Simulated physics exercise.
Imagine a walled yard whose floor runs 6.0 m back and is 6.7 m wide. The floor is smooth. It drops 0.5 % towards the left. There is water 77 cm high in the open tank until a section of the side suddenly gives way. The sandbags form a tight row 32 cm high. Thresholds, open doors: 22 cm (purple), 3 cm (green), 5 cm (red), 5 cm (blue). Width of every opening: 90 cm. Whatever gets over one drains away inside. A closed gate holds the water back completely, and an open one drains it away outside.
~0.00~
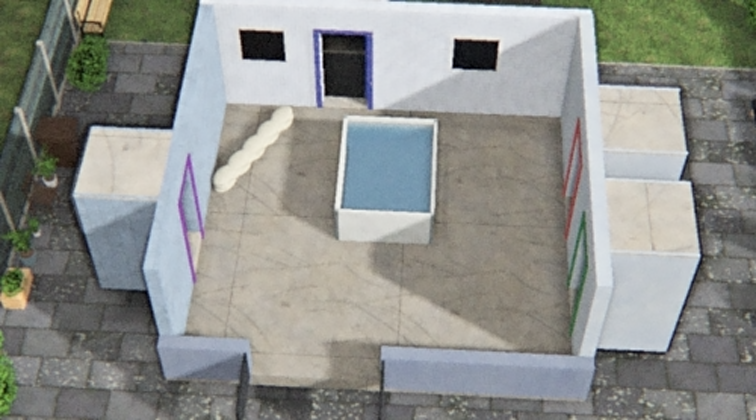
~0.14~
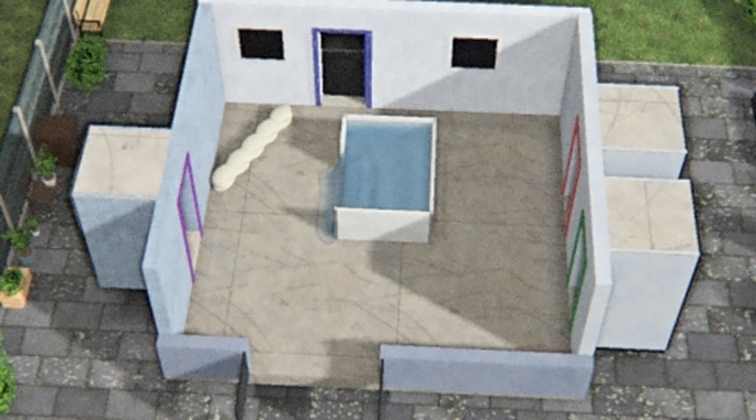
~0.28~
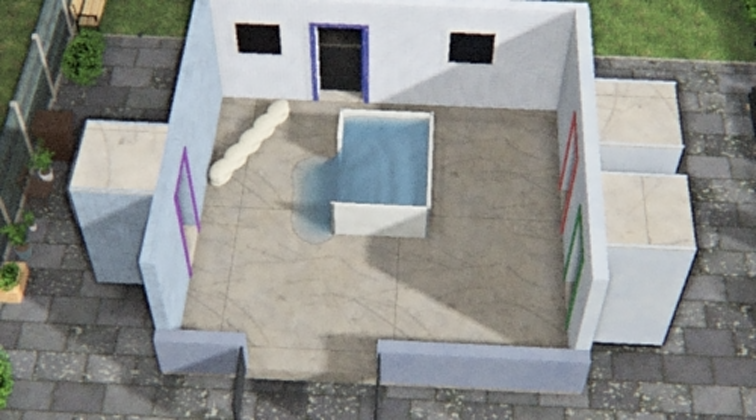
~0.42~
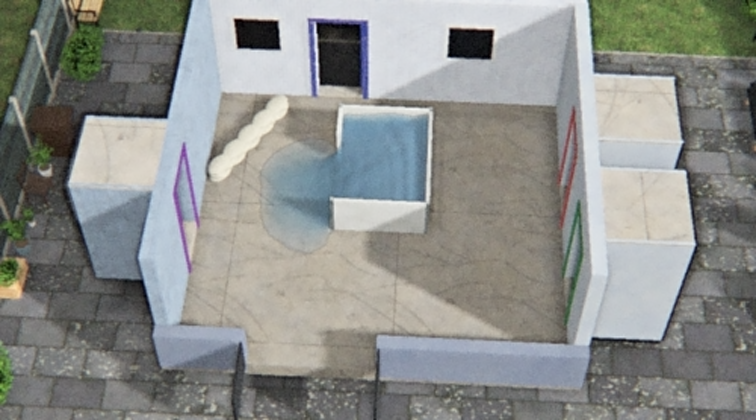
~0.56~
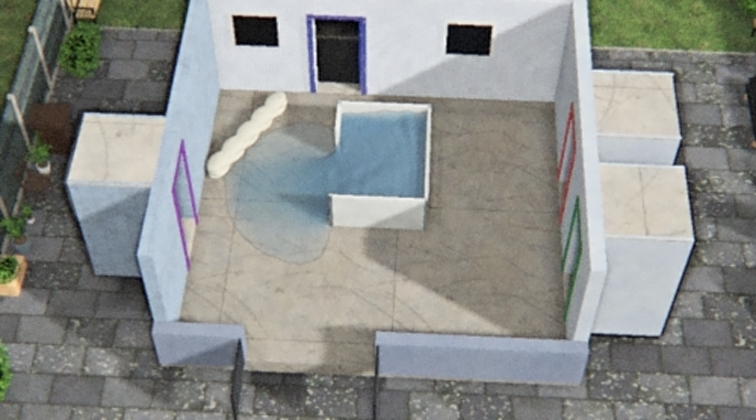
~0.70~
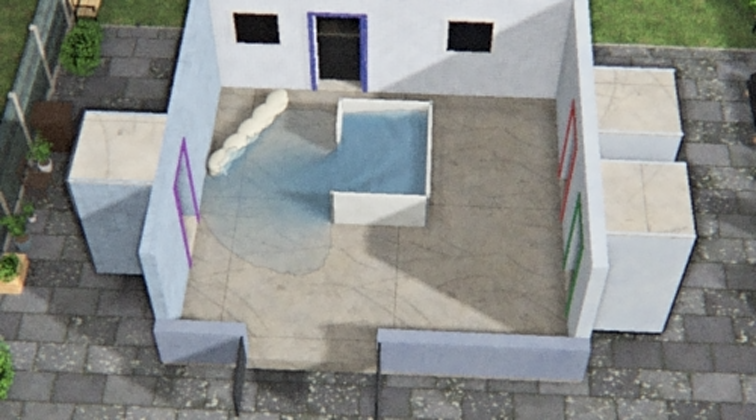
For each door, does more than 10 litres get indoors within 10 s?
Door by door: Purple door - yes; green door - yes; red door - yes; blue door - yes.
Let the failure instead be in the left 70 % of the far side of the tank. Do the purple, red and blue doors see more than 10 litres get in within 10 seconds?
For purple, too little; for red, too much; for blue, too much.
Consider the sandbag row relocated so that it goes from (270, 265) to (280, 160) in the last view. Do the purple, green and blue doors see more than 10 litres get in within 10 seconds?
Against that limit: Purple not over, green not over, blue over.
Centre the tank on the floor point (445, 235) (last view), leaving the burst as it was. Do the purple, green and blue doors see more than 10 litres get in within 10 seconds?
Purple goes beyond, green stays inside, blue goes beyond, judged against that limit.
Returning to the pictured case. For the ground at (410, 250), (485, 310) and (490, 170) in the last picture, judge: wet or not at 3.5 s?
The first point is not yet hit, the second is not yet hit and the third is not yet hit.
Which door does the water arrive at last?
Answer: The red door.
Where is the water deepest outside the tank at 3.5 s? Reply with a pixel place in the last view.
Close to pixel (177, 343).
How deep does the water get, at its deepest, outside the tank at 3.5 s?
Peak depth: Approx. 35 cm.
After 1.4 s water covers 25 % of the floor and is deepest (54 cm) near (203, 194); purple door 33 cm at the sill, 2 L in, green door not reached, red door not reached, blue door 2 cm at the sill, 0 L in.
After 2.2 s water covers 35 % of the floor and is deepest (56 cm) near (177, 343); purple door 31 cm at the sill, 34 L in, green door not reached, red door not reached, blue door 7 cm at the sill, 0 L in.
After 3.5 s water covers 50 % of the floor and is deepest (35 cm) near (177, 343); purple door 20 cm at the sill, 52 L in, green door not reached, red door not reached, blue door 10 cm at the sill, 16 L in.
After 6.0 s water covers 90 % of the floor and is deepest (17 cm) near (181, 325); purple door 14 cm at the sill, 53 L in, green door 9 cm at the sill, 13 L in, red door not reached, blue door 8 cm at the sill, 51 L in.
After 10.0 s water covers 95 % of the floor and is deepest (11 cm) near (434, 195); purple door 7 cm at the sill, 53 L in, green door 8 cm at the sill, 79 L in, red door 8 cm at the sill, 21 L in, blue door 6 cm at the sill, 64 L in.
